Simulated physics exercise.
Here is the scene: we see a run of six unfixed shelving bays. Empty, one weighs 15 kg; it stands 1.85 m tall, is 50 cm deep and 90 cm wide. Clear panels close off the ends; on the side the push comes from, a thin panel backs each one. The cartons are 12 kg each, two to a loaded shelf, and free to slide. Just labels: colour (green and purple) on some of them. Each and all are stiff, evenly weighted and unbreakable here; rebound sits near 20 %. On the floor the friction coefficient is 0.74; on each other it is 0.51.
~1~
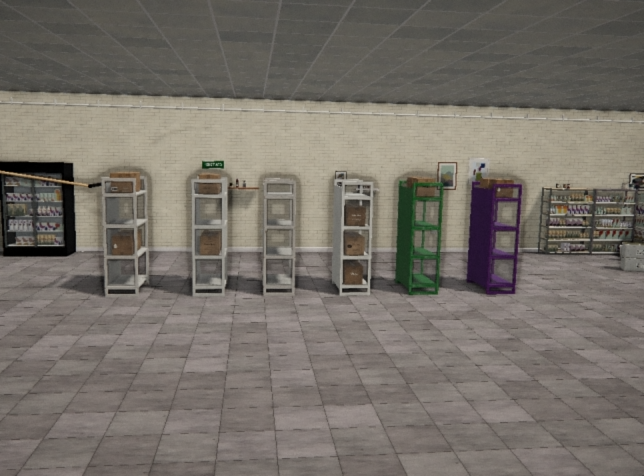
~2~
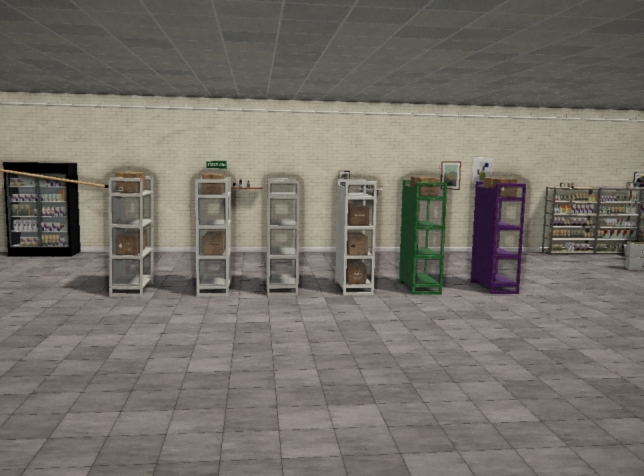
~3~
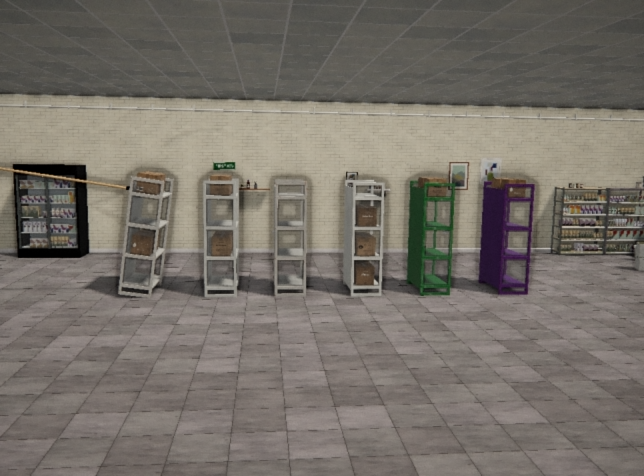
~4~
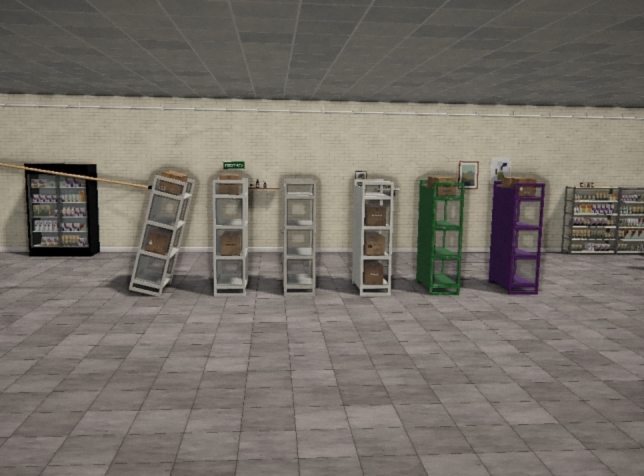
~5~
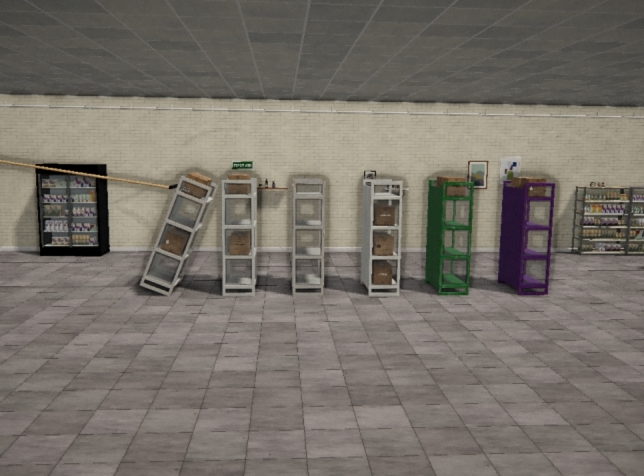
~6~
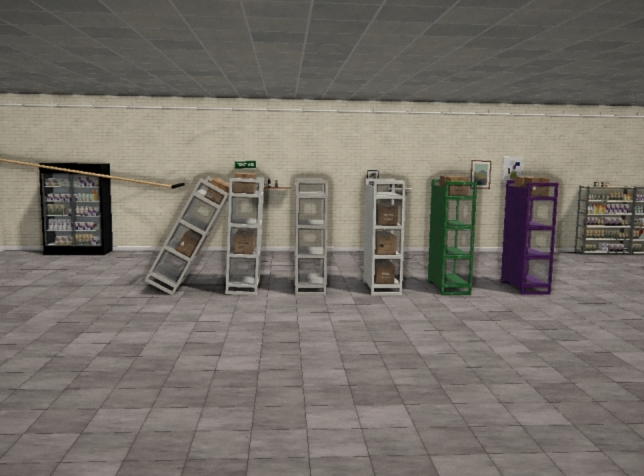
A long pole reaches in from the left and pushes the top of the leftmost of six shelving units, which tilts steadily to the right. The unit leans until its upper part meets its neighbor, while the other gray units and the green and purple ones stay upright.
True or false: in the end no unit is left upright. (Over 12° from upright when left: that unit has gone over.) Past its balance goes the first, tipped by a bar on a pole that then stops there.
True.
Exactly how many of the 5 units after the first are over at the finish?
I count 5 of them.
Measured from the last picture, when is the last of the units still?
Around 5.0 s.
Then, 0.54 s later than the last frame, 4 cartons spilt or dropped; 1 of the 5 other units over.
Then, 1.30 s later than the last frame, 8 cartons spilt or dropped; 3 of the 5 other units over.
Then, 2.32 s later than the last frame, 16 cartons spilt or dropped; 4 of the 5 other units over; green unit tilted 35°; purple unit tilted 10°.
Then, 3.08 s later than the last frame, 18 cartons spilt or dropped; 5 of the 5 other units over; purple unit lying flat; green unit tilted 69°.
When it is over, 18 cartons spilt or dropped; 5 of the 5 other units over; purple unit lying flat; green unit tilted 70°. Not one is left standing. In pixels of the last frame, middles, purple unit near (591, 274), green unit near (513, 257).
